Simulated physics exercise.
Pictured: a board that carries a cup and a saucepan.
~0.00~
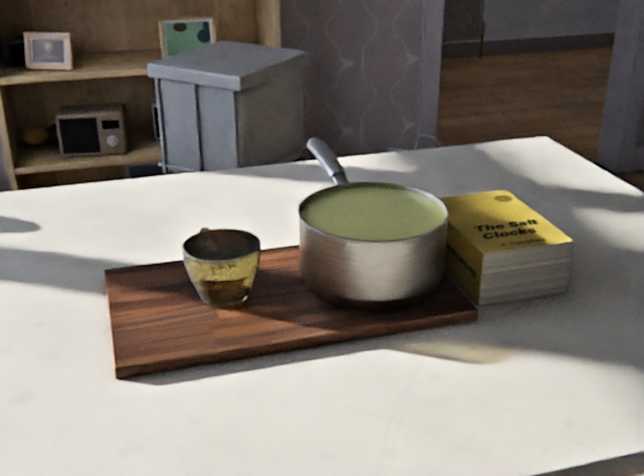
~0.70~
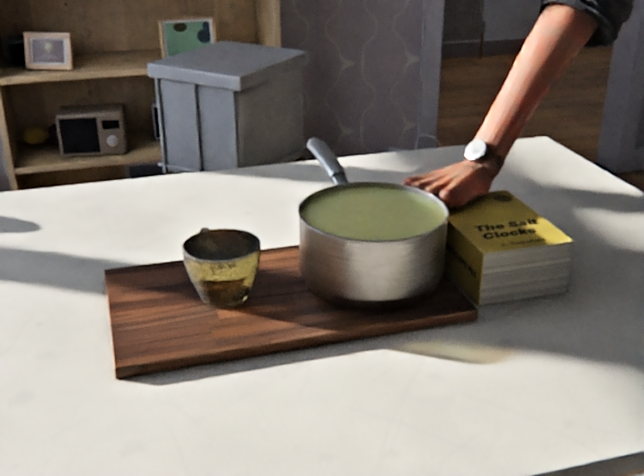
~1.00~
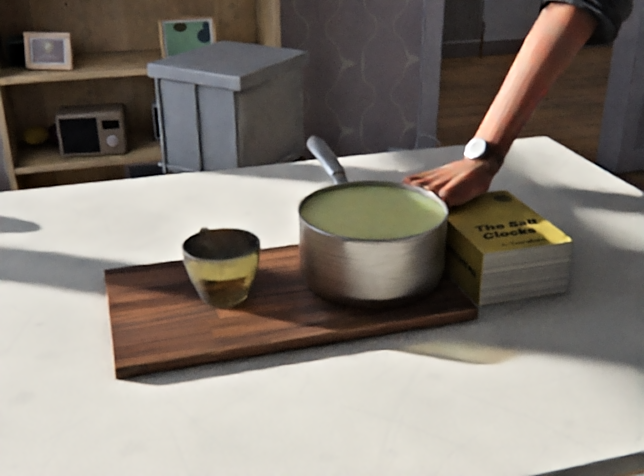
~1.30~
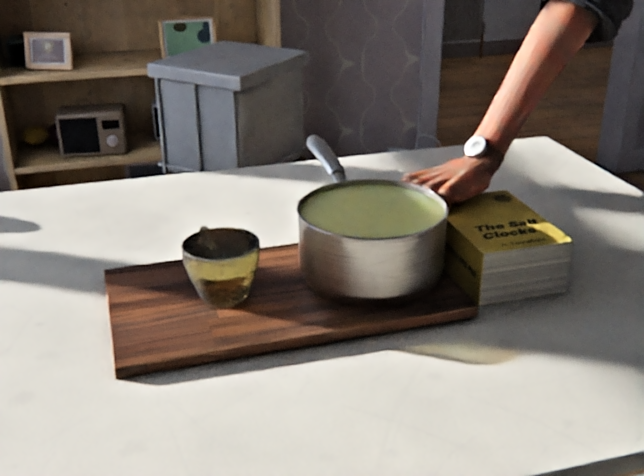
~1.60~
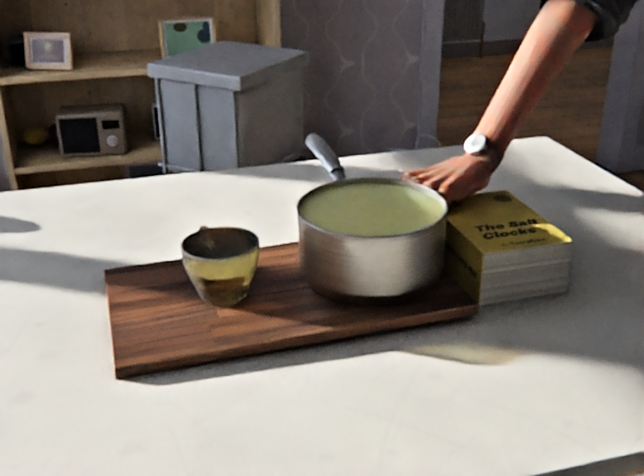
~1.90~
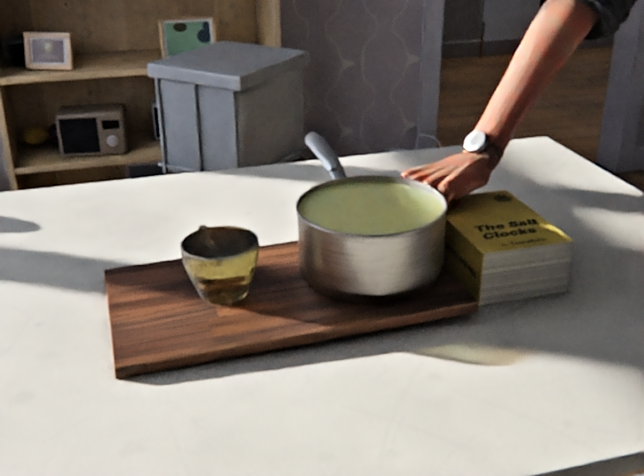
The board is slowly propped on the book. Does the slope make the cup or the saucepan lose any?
In the end cup: It's going to run over, saucepan: It's going to run over.
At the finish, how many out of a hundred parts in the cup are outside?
Near 12 in a hundred.
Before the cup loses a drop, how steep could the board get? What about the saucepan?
Slope values: Around 4 degrees and around 6 degrees.
Around 2.6 s, the board slopes by about 6°; cup, it has lost some; saucepan, it has lost some.
Around 3.4 s, the board slopes by about 12°; cup, it has lost some; saucepan, it has lost some.
Around 4.6 s, the board slopes by about 11°, resting on the book; cup, it has lost some; saucepan, it has lost some.
